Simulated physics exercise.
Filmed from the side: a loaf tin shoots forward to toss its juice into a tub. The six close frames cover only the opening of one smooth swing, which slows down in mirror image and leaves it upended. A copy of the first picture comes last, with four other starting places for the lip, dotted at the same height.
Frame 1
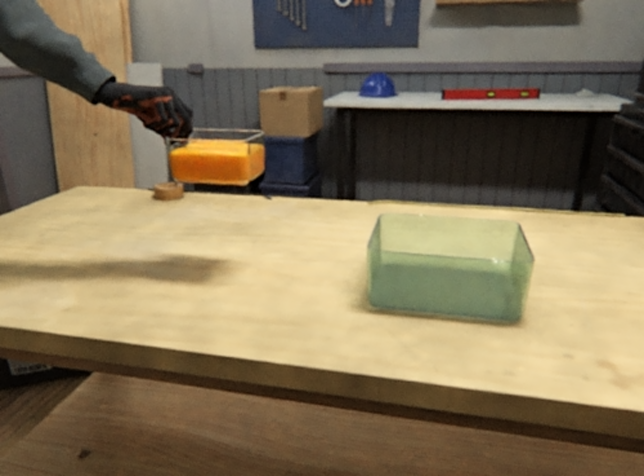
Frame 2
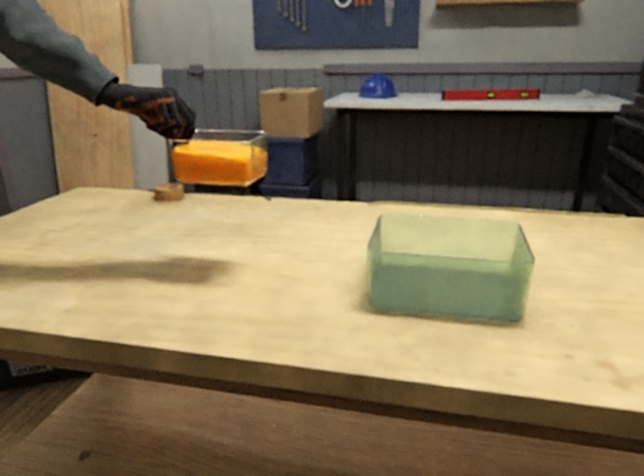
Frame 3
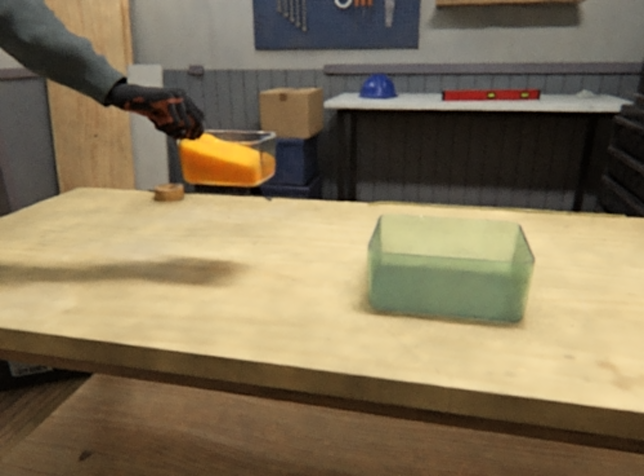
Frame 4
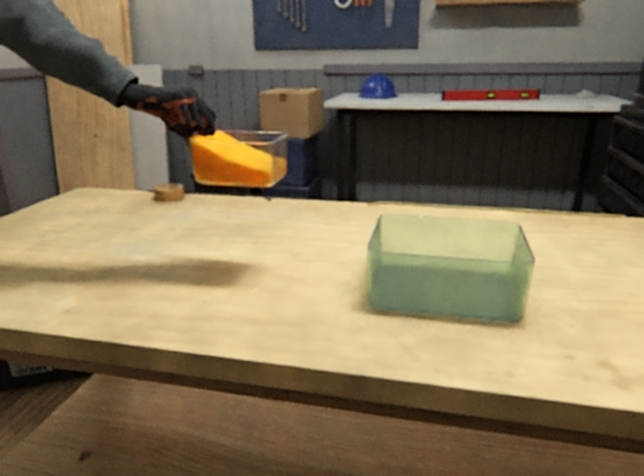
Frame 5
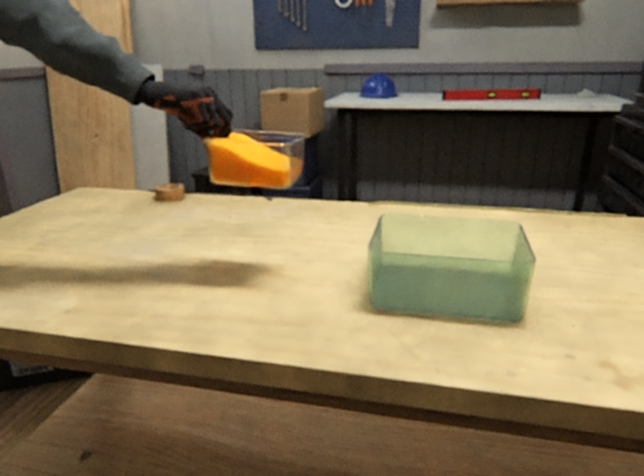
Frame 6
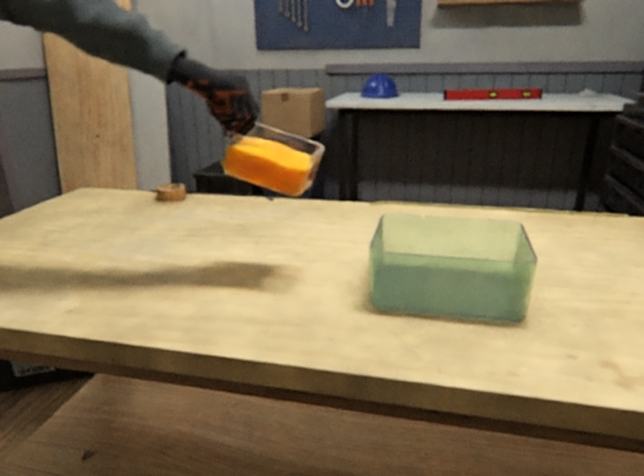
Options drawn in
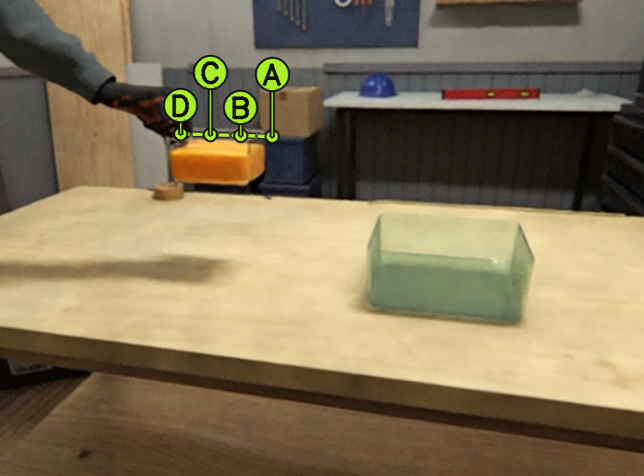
A gloved hand held a clear container of orange juice above a wooden table and moved it right toward a green tub, the juice sloshing up on the left before the container tilted slightly.
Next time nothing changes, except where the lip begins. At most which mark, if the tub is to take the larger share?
A will do.
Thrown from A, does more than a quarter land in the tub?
Yes, clearly.
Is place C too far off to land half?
Yes, that goes wrong.
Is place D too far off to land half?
Yes, that goes wrong.
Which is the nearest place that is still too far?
Here it is place B.
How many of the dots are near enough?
One of them.
In lime, A at (272, 136); B at (240, 135); C at (210, 134); D at (180, 133).
With A, about 64 % lands in the tub, 28 % falls short and 9 % goes beside or beyond.
With B, about 28 % lands in the tub, 66 % falls short and 6 % goes beside or beyond.
With C, about 0 % lands in the tub, 98 % falls short.
With D, about 0 % lands in the tub, 100 % falls short.
